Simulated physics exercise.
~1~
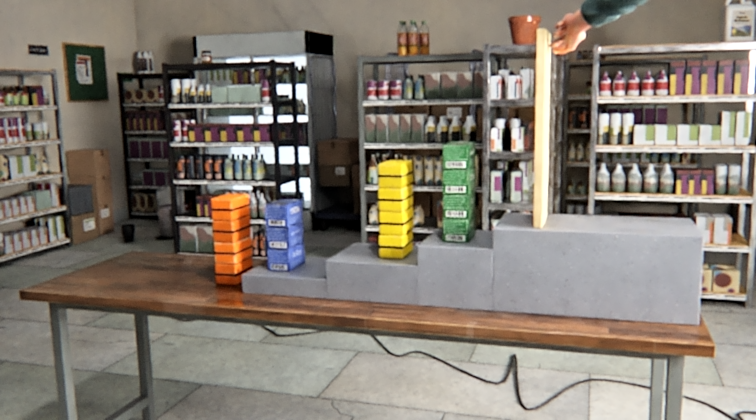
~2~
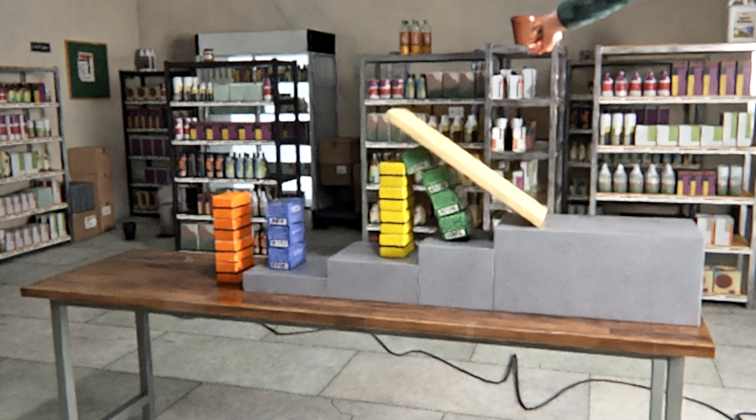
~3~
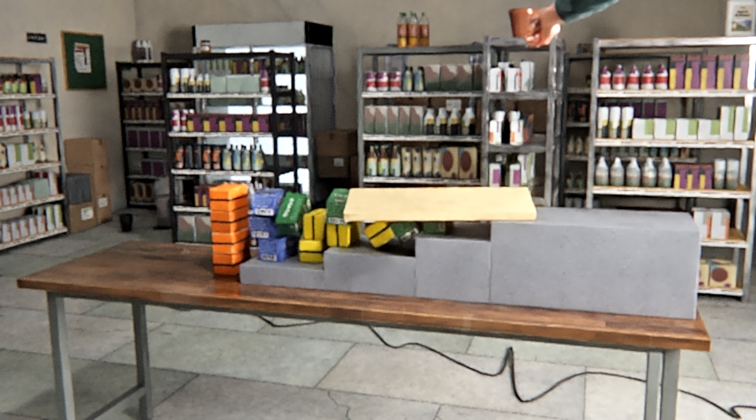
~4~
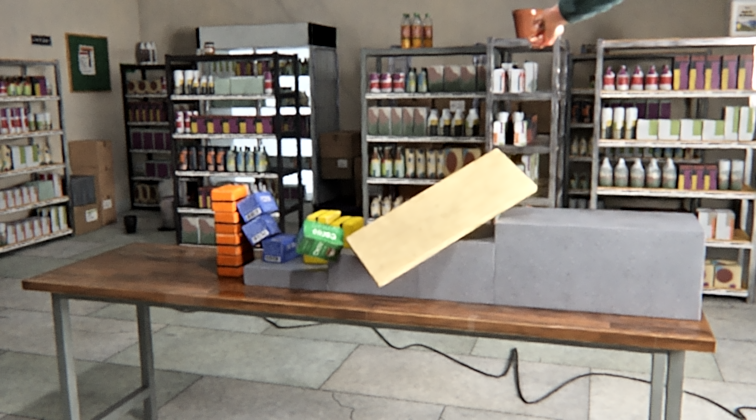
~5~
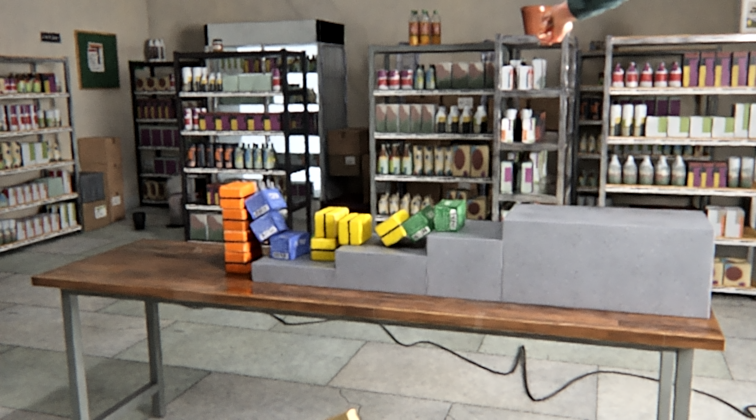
At first, orange, blue, yellow and green stacks of packets stand beside a tall wooden board on rising grey steps, with a hand near the board's top. The board tips left into the green stack, which leans against the yellow one. Both stacks collapse, spilling packets down the steps toward the blue stack, whose upper packets tilt against the orange. The board then swings down on its side and drops off the front of the table. At the end, green and yellow packets lie toppled, the blue ones lean left, and the orange stack still stands.
